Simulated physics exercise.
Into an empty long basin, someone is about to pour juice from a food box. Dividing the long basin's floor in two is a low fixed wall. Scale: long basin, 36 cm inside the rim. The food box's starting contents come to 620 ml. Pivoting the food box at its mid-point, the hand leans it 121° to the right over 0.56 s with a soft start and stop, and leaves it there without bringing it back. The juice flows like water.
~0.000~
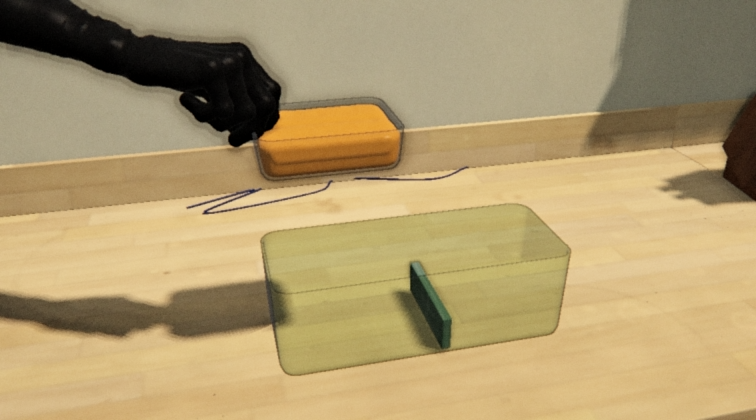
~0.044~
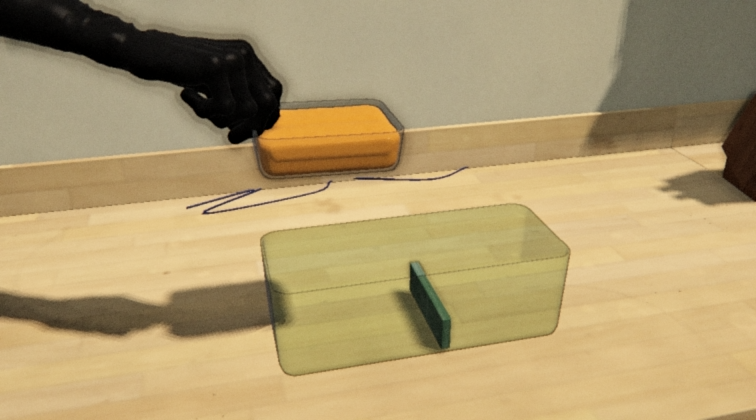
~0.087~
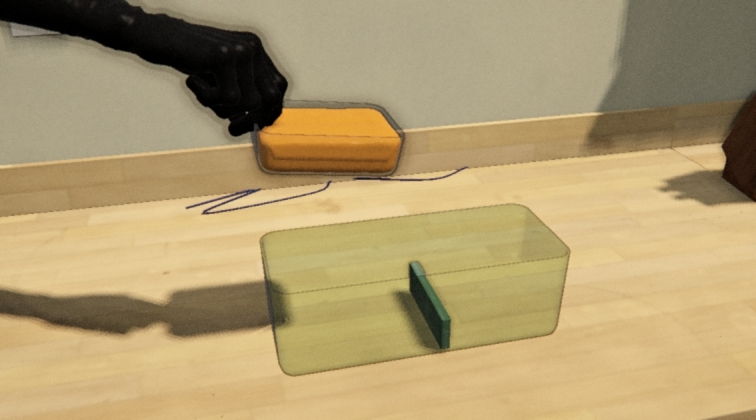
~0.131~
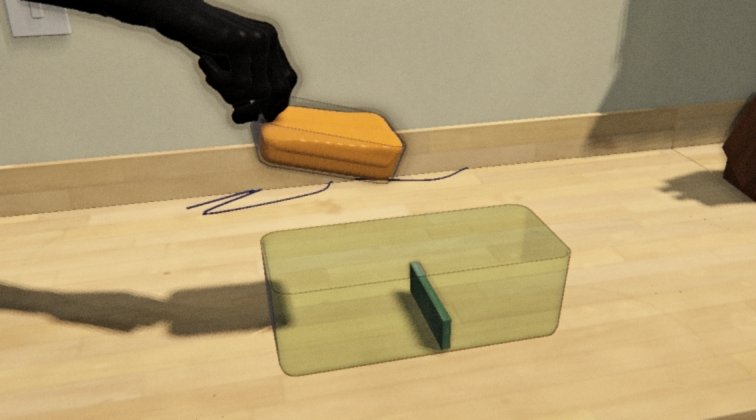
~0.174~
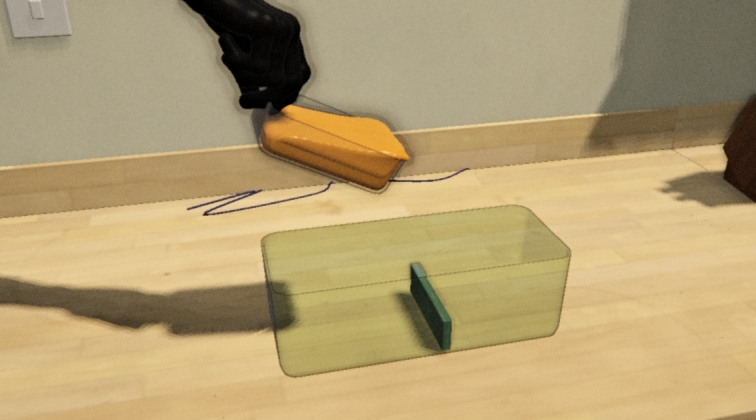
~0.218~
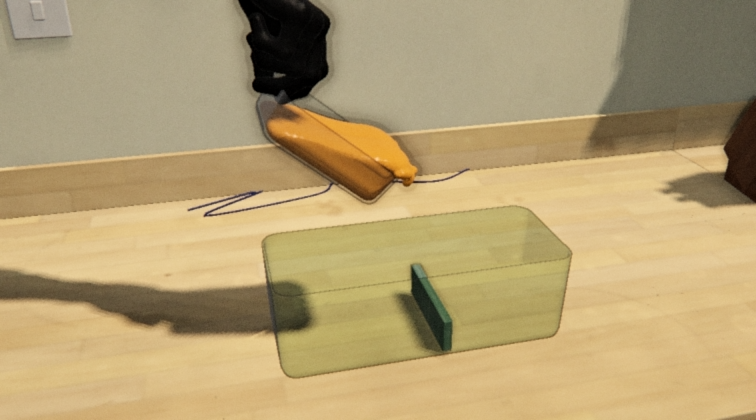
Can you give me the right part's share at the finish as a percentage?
Sure, about 44 percent.
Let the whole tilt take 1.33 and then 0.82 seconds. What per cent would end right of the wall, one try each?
Some 65 and 60 per cent, in that order.
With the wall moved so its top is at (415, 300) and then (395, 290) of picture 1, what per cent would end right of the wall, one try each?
In turn about 55 and 75 per cent.
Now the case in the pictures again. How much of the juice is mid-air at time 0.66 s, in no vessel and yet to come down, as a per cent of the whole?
Close to 10 %.
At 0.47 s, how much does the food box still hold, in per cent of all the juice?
Some 4 per cent.
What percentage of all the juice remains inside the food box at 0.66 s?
Remaining share: Approx. 0 %.
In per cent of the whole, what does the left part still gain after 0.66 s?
About 4 percent.
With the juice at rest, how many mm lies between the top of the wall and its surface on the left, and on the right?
For the left, around 32 mm; for the right, around 30 mm.
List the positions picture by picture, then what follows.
In the first frame, it leans 0°; its right rim is at (392, 114); the juice meets the walls at (254, 128) and (388, 117); the long basin's rim runs from (266, 264) to (548, 228); the wall's top is at (430, 290).
In the second frame, it leans 2°; its right rim is at (392, 116); the juice meets the walls at (254, 127) and (388, 118).
In the third frame, it leans 7°; its right rim is at (393, 122); the juice meets the walls at (254, 123) and (389, 122).
In the fourth frame, it leans 16°; its right rim is at (394, 132); the juice meets the walls at (257, 120) and (392, 126).
In the fifth frame, it leans 27°; its right rim is at (393, 146); the juice meets the walls at (259, 119) and (378, 131); 4 per cent is over the edge.
In the sixth frame, it leans 40°; its right rim is at (388, 162); the juice meets the walls at (262, 112) and (365, 136); 14 per cent is over the edge.
After 0.47 s the tilt is 114° and 4 per cent is still to pour, 36 is left of the wall and 42 right of it.
After 0.66 s the tilt is 121° and 0 per cent is still to pour, 45 is left of the wall and 41 right of it.
After 0.85 s the tilt is 121° and 0 per cent is still to pour, 48 is left of the wall and 43 right of it.
After 1.06 s the tilt is 121° and 0 per cent is still to pour, 48 is left of the wall and 44 right of it.
In the end 48 per cent lies left of the wall, 44 right of it and 8 outside.
